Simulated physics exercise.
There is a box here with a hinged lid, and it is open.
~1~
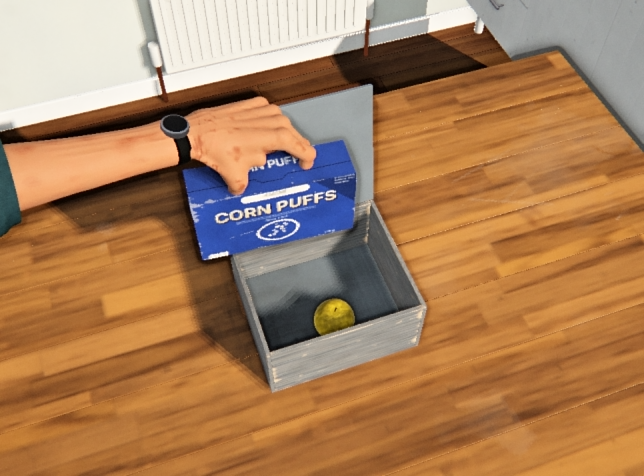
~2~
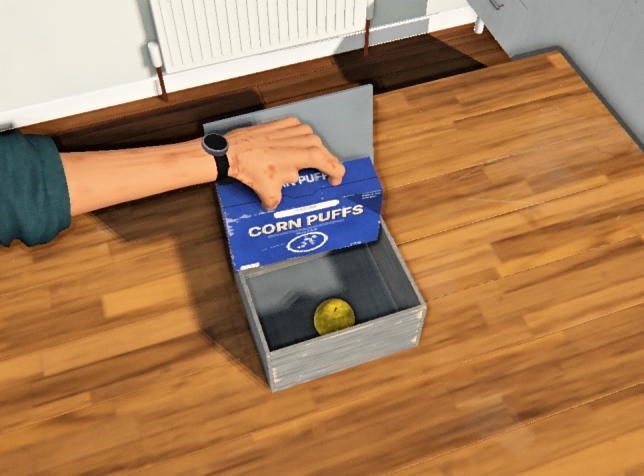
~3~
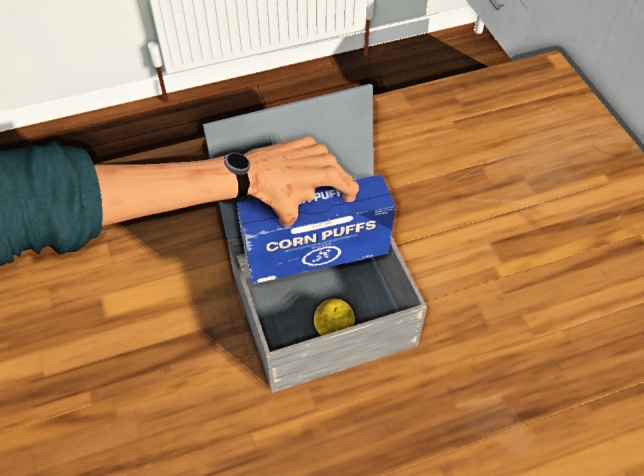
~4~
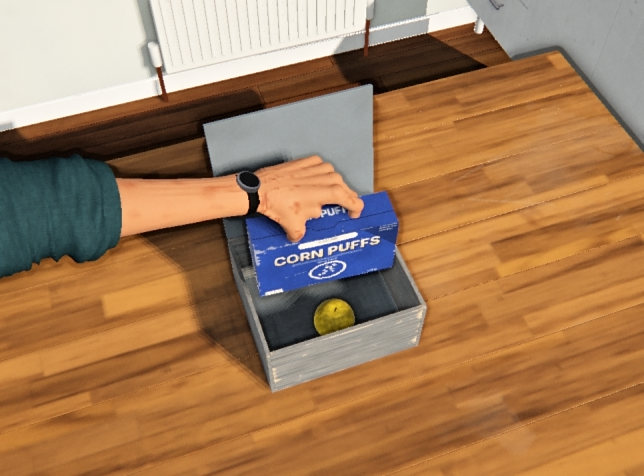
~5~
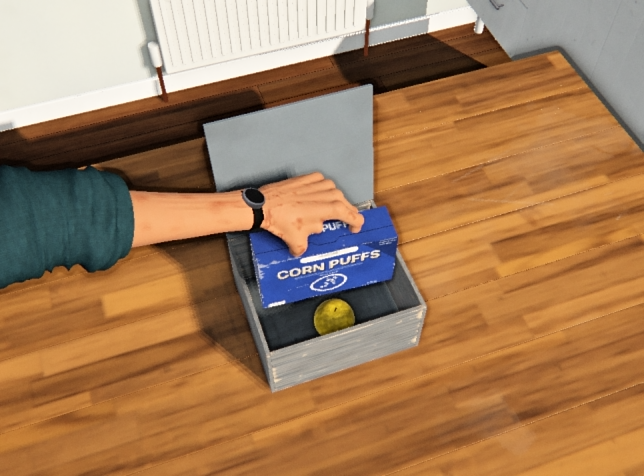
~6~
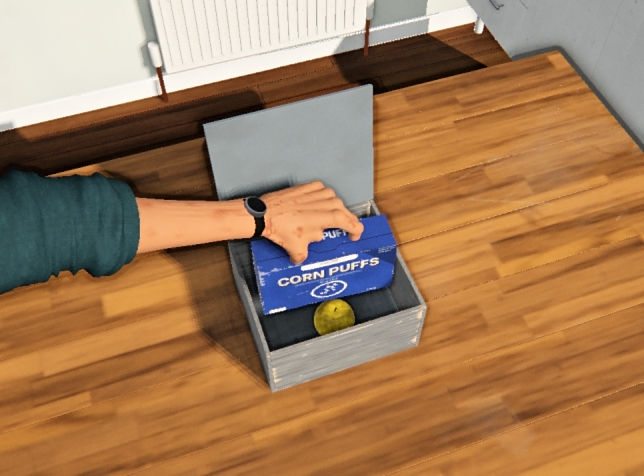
On a wooden surface, a hand moving a blue Corn Puffs packet rightward and down into an open box holding something yellow.
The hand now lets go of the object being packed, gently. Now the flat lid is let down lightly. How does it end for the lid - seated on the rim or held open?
Comes to rest closed.
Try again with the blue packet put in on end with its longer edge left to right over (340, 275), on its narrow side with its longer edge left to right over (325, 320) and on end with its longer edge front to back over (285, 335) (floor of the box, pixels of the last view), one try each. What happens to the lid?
With the first placement it remains raised; with the second it settles down; with the third it remains raised.
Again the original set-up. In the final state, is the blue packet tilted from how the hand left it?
After all that, it finishes out of line.
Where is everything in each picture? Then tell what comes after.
The first picture shows on its way; blue packet (272, 201); yellow apple (334, 319).
The second picture shows on its way; blue packet (301, 215); yellow apple (334, 319).
The third picture shows on its way; blue packet (317, 229); yellow apple (334, 319).
The fourth picture shows on its way; blue packet (322, 245); yellow apple (334, 319).
The fifth picture shows on its way; blue packet (324, 257); yellow apple (334, 319).
The sixth picture shows in place under the hand; blue packet (324, 265); yellow apple (334, 319).
Then, 1.10 s later than the last frame, lid starting down; blue packet on its side near (320, 282); yellow apple moved a little.
Then, 1.80 s later than the last frame, lid 34° above the rim; blue packet on its side near (320, 282); yellow apple moved a little.
When it is over, lid shut; lying over in the box, blue packet; yellow apple as before. End places, in pixels of the last picture, blue packet near (320, 282).
